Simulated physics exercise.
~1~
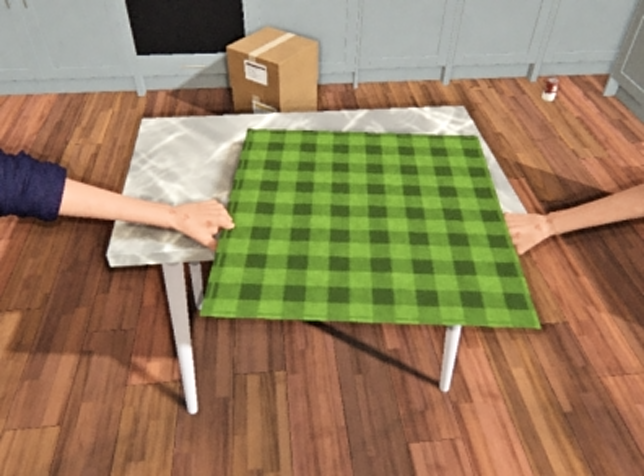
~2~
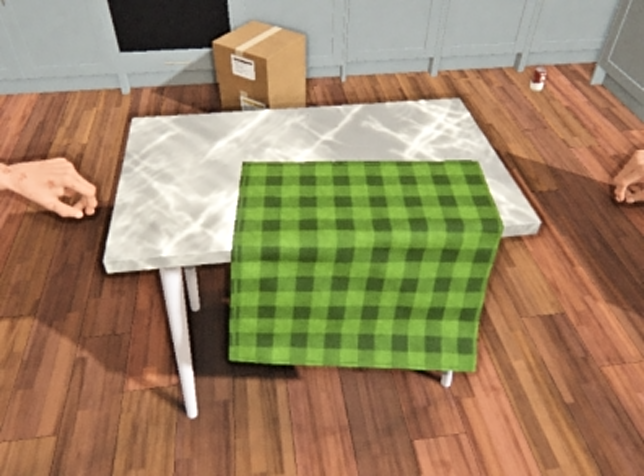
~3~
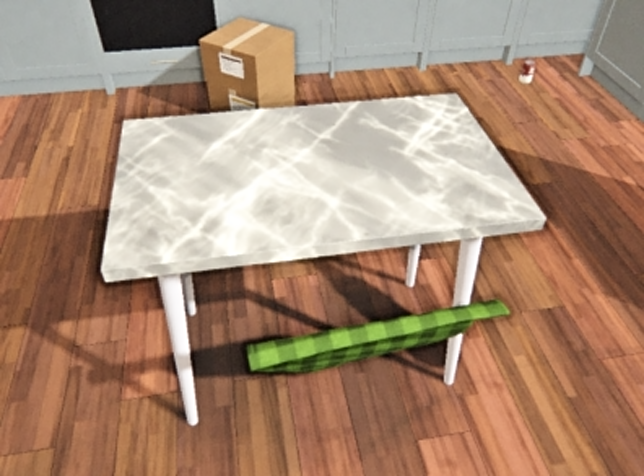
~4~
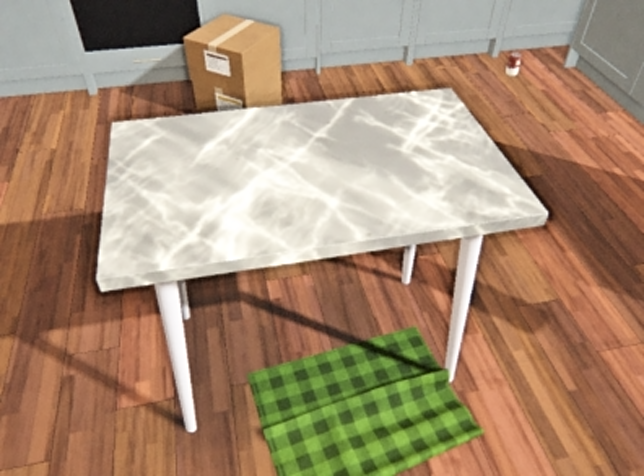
In the video, two hands release a green checked cloth over the front edge of a marble-patterned table, and its overhanging part drops down. The cloth slides off the tabletop completely, falls, and ends up lying folded on the wooden floor near the table's front right leg.
